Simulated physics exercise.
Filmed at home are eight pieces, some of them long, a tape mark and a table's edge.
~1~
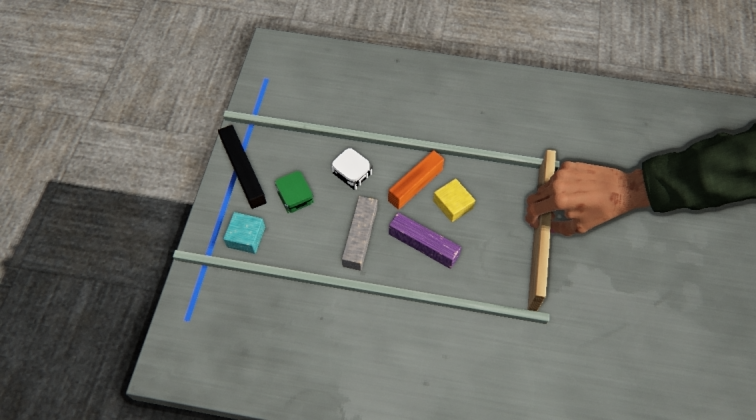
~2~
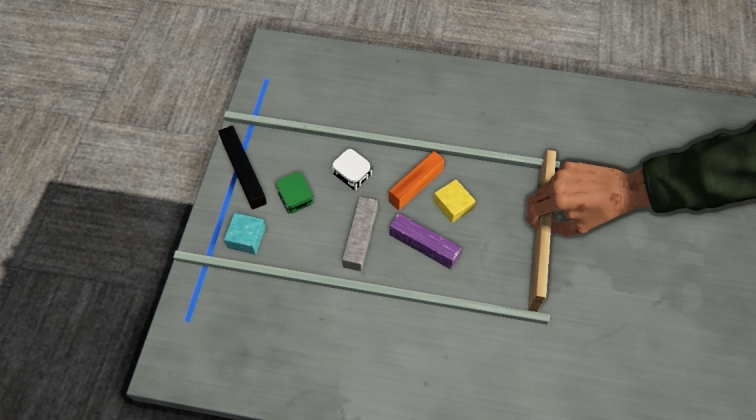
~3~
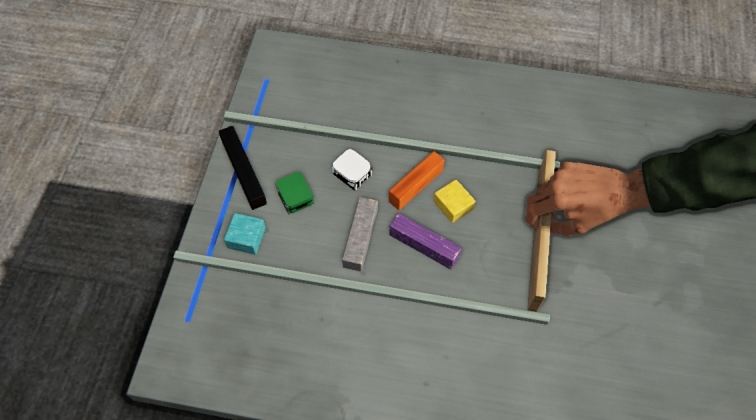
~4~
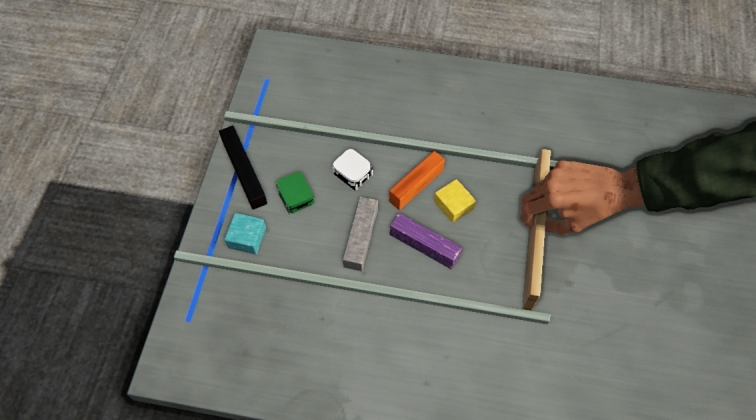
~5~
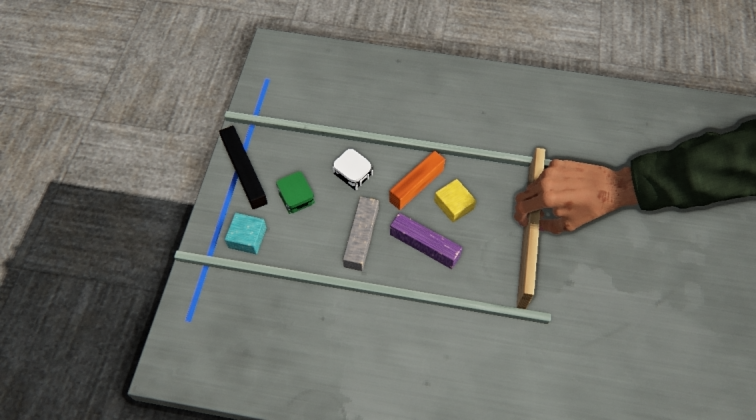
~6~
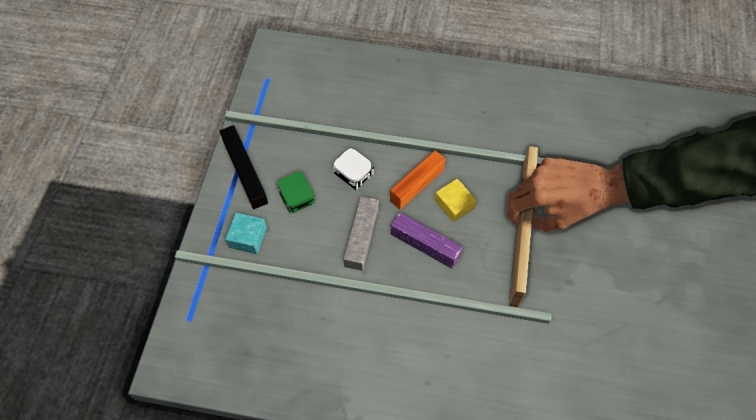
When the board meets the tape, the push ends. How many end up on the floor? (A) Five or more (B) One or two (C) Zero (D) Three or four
(D) Three or four.
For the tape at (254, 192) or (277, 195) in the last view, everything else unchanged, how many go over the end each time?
Counts per try: 2 and 1.
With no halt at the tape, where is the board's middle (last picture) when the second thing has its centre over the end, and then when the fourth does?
I'd say close to (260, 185), then close to (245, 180).
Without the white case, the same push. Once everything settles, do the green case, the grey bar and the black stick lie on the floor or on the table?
Note: Green case is off by the end; grey bar is on by the end; black stick is off by the end.
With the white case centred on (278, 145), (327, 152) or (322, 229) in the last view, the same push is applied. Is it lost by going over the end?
Per position, it does not stay / does not stay / does not stay.
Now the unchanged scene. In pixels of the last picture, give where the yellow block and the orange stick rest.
The yellow block ends up near (217, 165), and the orange stick near (219, 139).
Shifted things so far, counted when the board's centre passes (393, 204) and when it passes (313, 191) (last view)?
So 5, and at the other place 8.
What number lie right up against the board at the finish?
The figure is 4.
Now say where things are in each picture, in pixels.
In the first frame, black stick (242, 166); turquoise block (245, 233); green case (295, 193); board (542, 228); tape (231, 188).
In the second frame, turquoise block (245, 234); purple bar (424, 241).
In the third frame, green case (295, 194); orange stick (416, 181).
In the fourth frame, black stick (243, 167); grey bar (361, 234).
In the fifth frame, turquoise block (246, 234); board (531, 226).
In the sixth frame, black stick (243, 166); turquoise block (246, 233); green case (296, 194); board (524, 225); tape (232, 188).
Early on, none off yet; black stick at rest near (243, 166); turquoise block at rest near (246, 233); green case at rest near (296, 194).
A while later, none off yet; black stick at rest near (243, 166); turquoise block at rest near (246, 233); green case travelled a little near (285, 195).
Further along, none off yet; black stick leaning a little near (195, 165); turquoise block travelled about its own width near (211, 235); green case travelled well along near (213, 186).
Finally, the number that fall off is three or four; lost, white case, green case, turquoise block and black stick.
